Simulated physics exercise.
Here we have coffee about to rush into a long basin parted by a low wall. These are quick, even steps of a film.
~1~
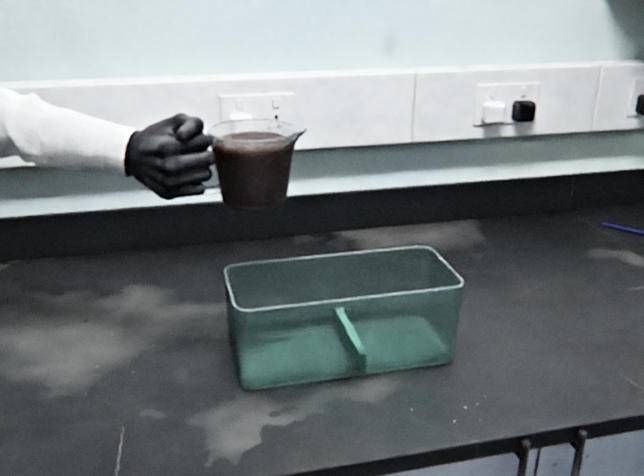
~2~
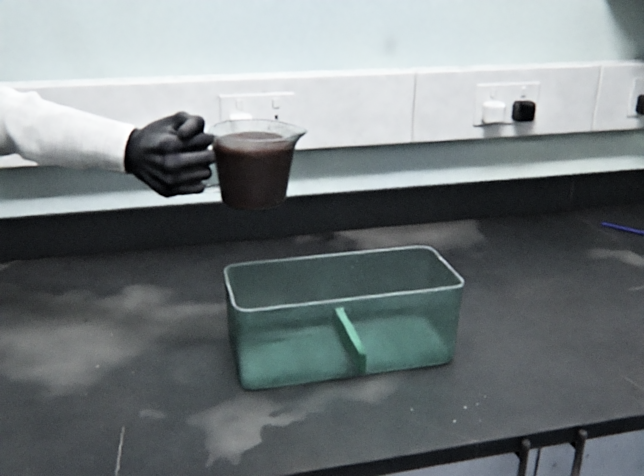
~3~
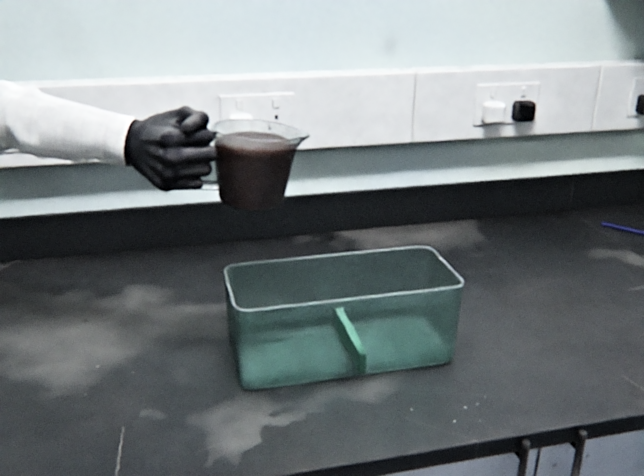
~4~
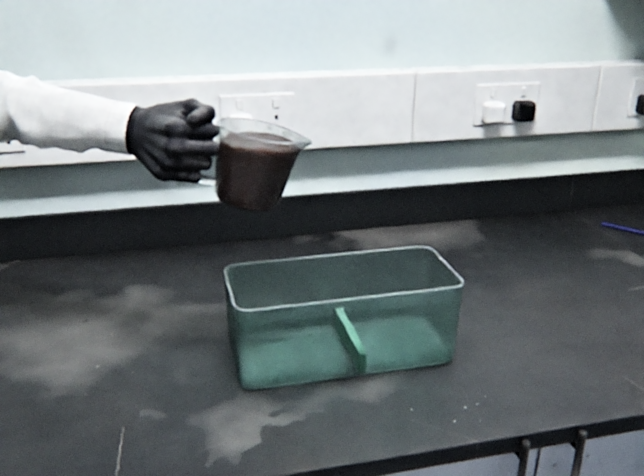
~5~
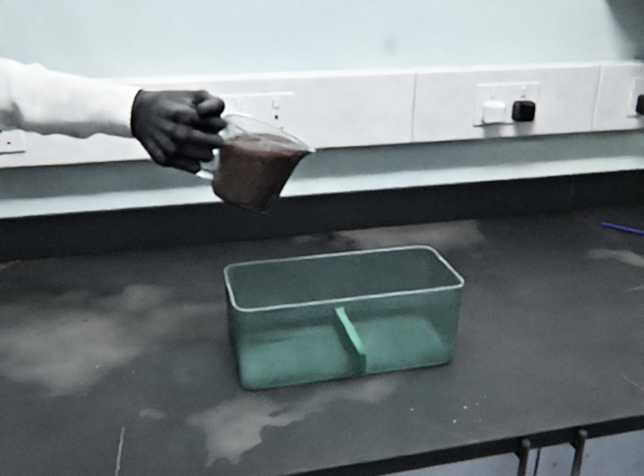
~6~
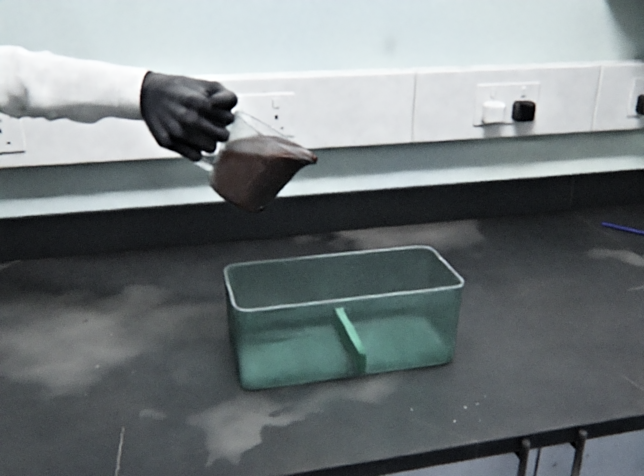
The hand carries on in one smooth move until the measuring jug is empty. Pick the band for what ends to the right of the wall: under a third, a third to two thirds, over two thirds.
It comes to between a third and two thirds.
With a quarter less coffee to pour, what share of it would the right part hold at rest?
Roughly 20 in a hundred.
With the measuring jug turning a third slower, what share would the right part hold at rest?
About 55 per cent.
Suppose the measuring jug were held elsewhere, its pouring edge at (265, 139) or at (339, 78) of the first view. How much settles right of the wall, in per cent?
First some 10, then 80 per cent.
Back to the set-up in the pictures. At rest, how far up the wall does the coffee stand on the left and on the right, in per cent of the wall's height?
Left: 40 %. Right: 40 %.
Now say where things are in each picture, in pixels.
In the first picture, tilt 0°; pouring edge (307, 128); surface from (212, 142) to (292, 138); the long basin's rim runs from (229, 288) to (447, 265); the wall's top is at (350, 330).
In the second picture, tilt 2°; pouring edge (308, 130); surface from (213, 141) to (292, 139).
In the third picture, tilt 6°; pouring edge (310, 134); surface from (215, 140) to (294, 140).
In the fourth picture, tilt 13°; pouring edge (313, 141); surface from (219, 140) to (298, 142).
In the fifth picture, tilt 22°; pouring edge (316, 150); surface from (221, 144) to (303, 144).
In the sixth picture, tilt 33°; pouring edge (317, 162); surface from (221, 149) to (306, 153); 1 per cent is over the edge.
A moment on, the measuring jug is tipped on its side and 42 per cent is still to pour, 4 is left of the wall and 15 right of it.
Next, the measuring jug is tipped right over and 7 per cent is still to pour, 39 is left of the wall and 39 right of it.
Then the measuring jug is tipped right over and 0 per cent is still to pour, 55 is left of the wall and 41 right of it.
Later the measuring jug is tipped right over and 0 per cent is still to pour, 57 is left of the wall and 41 right of it.
In the end 57 per cent lies left of the wall, 42 right of it and 1 outside.
